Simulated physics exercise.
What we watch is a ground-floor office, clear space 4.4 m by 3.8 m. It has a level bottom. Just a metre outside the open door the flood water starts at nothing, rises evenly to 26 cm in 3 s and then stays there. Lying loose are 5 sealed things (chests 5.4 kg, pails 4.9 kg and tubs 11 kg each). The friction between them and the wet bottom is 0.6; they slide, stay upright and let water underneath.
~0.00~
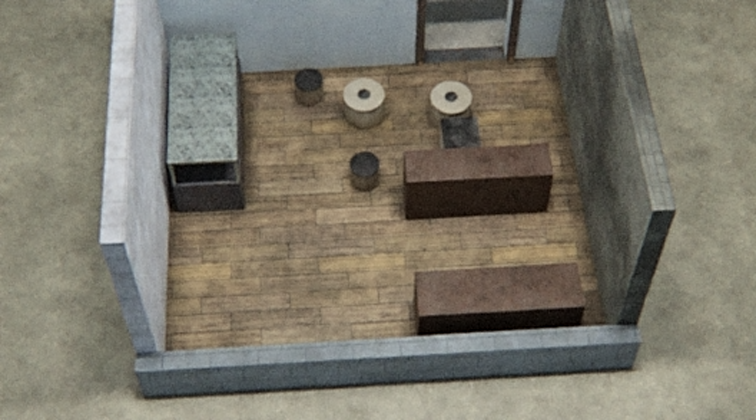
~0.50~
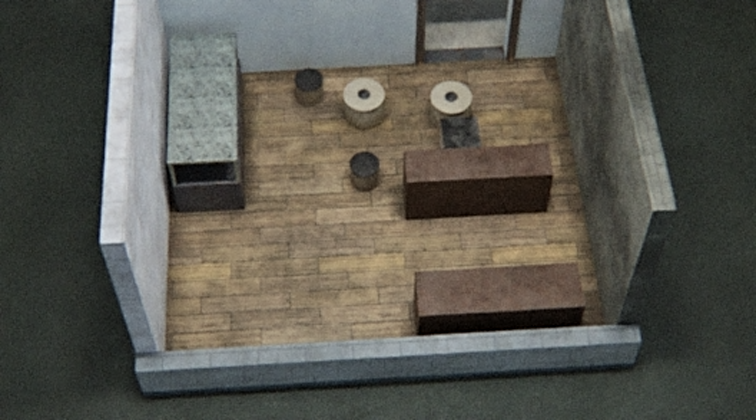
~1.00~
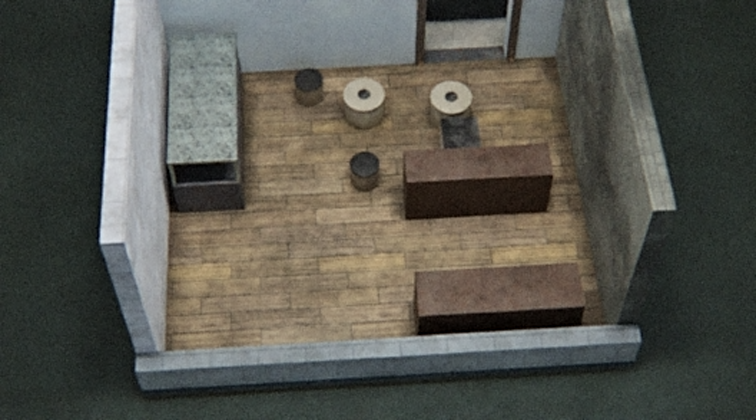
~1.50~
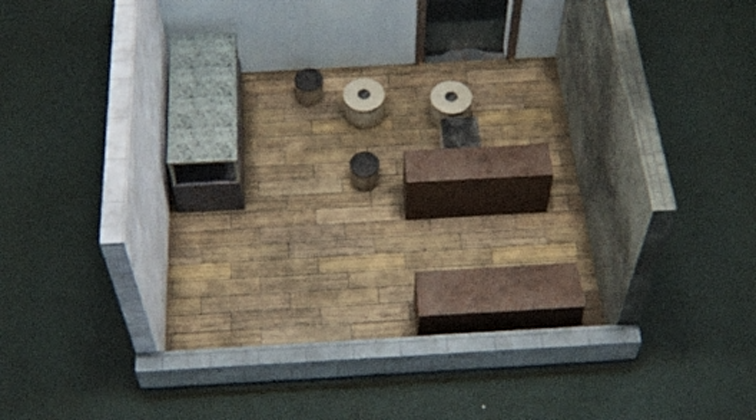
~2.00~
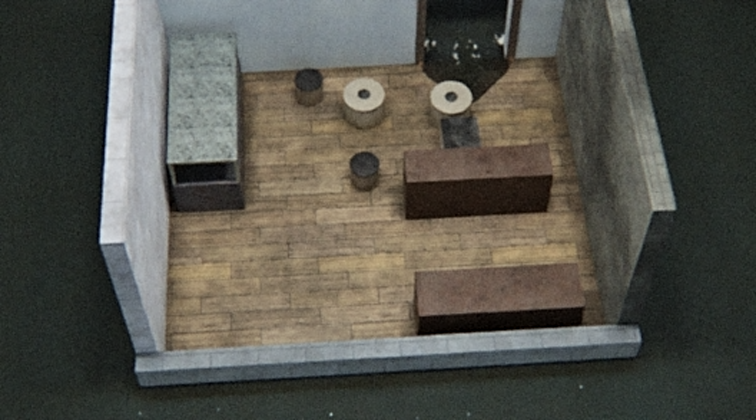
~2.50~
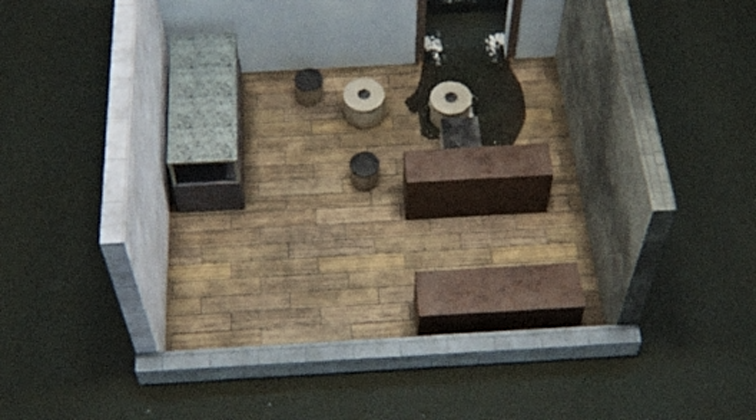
At the start, pale ground surrounds a dry, plank-floored room holding tubs, pails, brown chests and a cabinet. Dark water covers the ground outside, then darkens the doorway at the back. Finally it pours in, flecked with white, and spreads around the right-hand tub, while the objects show no clear movement.
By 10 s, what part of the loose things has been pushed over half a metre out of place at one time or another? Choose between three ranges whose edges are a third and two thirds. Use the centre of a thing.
The range is the middle one, a third to two thirds.
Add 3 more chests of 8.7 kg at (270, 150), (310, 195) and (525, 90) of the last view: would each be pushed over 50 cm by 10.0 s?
Within the limit; beyond the limit; beyond the limit.
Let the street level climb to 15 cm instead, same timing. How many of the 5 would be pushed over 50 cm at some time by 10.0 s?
With that change, 0 of them.
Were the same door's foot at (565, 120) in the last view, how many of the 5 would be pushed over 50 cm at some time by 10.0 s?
That gives 5 of them.
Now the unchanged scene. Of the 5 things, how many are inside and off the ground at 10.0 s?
At that time the total is 4.
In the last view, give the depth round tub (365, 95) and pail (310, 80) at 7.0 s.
4 and 3 cm.
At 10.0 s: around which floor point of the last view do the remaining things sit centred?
Mean position: Approximately (295, 146).
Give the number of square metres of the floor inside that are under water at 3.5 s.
About 4.0 m2 is covered.
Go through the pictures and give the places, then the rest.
The first frame shows a tub at (451, 97), on the bottom; a chest at (462, 138) rests on the ground; 0.0 m2 under water; 0 of 5 have shifted.
The second frame shows a tub at (451, 97), on the bottom; a chest at (462, 138), on the bottom; 0.0 m2 under water; 0 of 5 have shifted.
The third frame shows a tub at (451, 97), on the bottom; a chest at (462, 138) rests on the ground; water covers 0.0 m2; 0 of 5 have shifted.
The fourth frame shows a tub at (451, 97) rests on the ground; a chest at (462, 138) rests on the ground; water covers 0.0 m2; 0 of 5 have shifted.
The fifth frame shows a tub at (451, 97), on the bottom; a chest at (462, 138) rests on the ground; 0.3 m2 under water; 0 of 5 have shifted.
The sixth frame shows a tub at (451, 98) rests on the ground; a chest at (462, 138), on the bottom; 1.1 m2 under water; 0 of 5 have shifted.
After 3.5 s 0 of 5 are over 50 cm from their spots; 0 afloat.
After 4.5 s 1 of 5 are over 50 cm from their spots; 1 afloat.
After 7.0 s 3 of 5 are over 50 cm from their spots; 2 afloat.
After 10.0 s 3 of 5 are over 50 cm from their spots, and 3 have been at some point; 4 afloat.
